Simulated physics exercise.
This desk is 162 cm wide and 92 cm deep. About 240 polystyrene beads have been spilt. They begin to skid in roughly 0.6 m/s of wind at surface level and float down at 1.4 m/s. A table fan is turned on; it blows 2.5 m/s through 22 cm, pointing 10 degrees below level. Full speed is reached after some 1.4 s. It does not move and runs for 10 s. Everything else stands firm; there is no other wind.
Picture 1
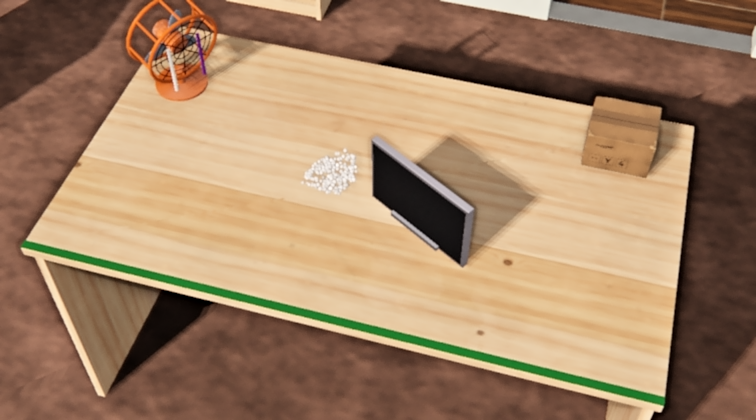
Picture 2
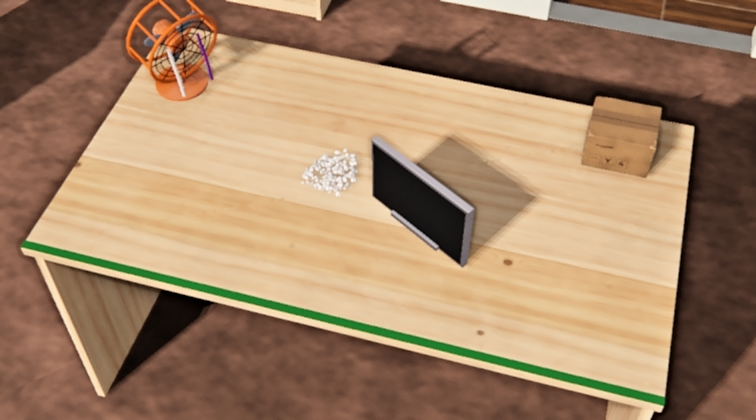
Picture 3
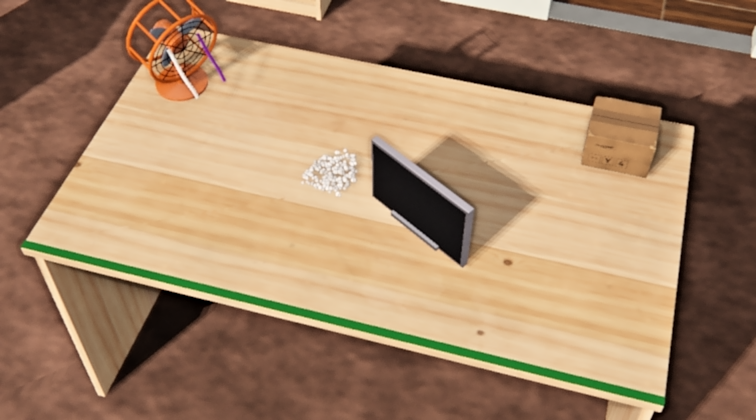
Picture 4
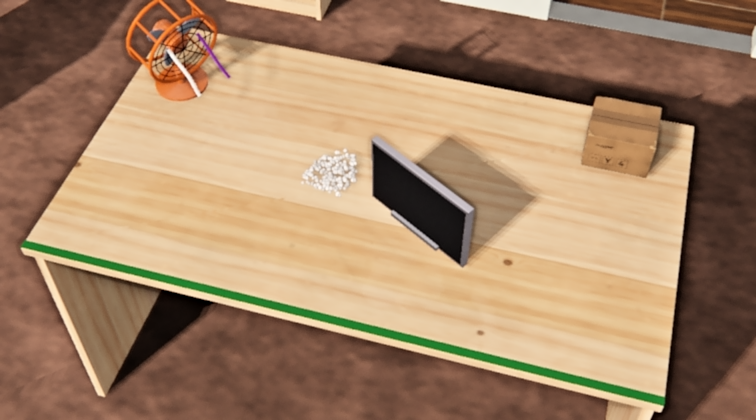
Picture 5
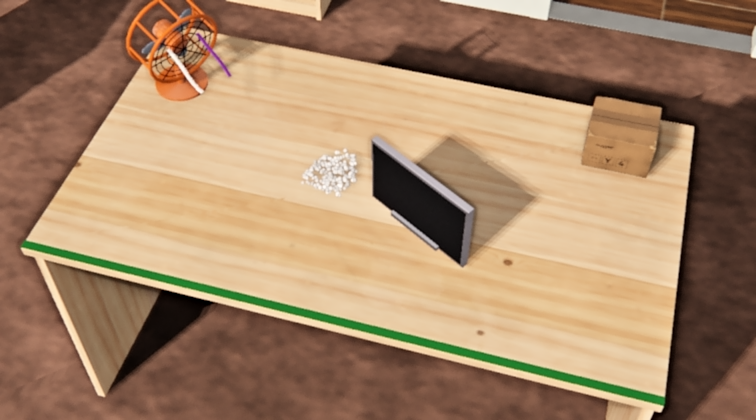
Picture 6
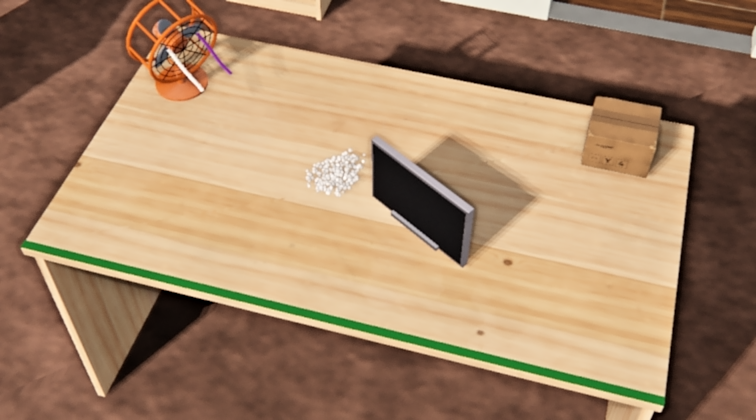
On a wooden desk, a fan's ribbons stream out, then some white beads shift slightly right.
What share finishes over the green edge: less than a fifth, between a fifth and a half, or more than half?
The share over the green edge is from a fifth to a half.
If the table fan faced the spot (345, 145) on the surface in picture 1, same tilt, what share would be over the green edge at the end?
In that case some 80 per cent.
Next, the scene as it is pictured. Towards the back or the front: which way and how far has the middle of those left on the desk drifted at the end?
Towards the back, some 25 cm.
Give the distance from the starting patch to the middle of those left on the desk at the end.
About 65 cm.
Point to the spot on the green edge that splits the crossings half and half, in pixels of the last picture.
Near (526, 373).
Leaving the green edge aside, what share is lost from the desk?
Near 40 %.
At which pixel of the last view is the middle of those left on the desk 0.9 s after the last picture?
Near (585, 200).
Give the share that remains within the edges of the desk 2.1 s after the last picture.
Near 40 %.
Then, 0.9 s after the last picture the count stands so, 24 % are over the green edge; the middle of those still in play is near (590, 209).
Then, 2.1 s after the last picture the count stands so, 30 % are over the green edge; the middle of those still in play is near (623, 180).
Then, 4.4 s after the last picture the count stands so, 35 % are over the green edge; the middle of those still in play is near (605, 174).
Then, 8.9 s after the last picture, at the end, 39 % are over the green edge; the middle of those still in play is near (575, 160).
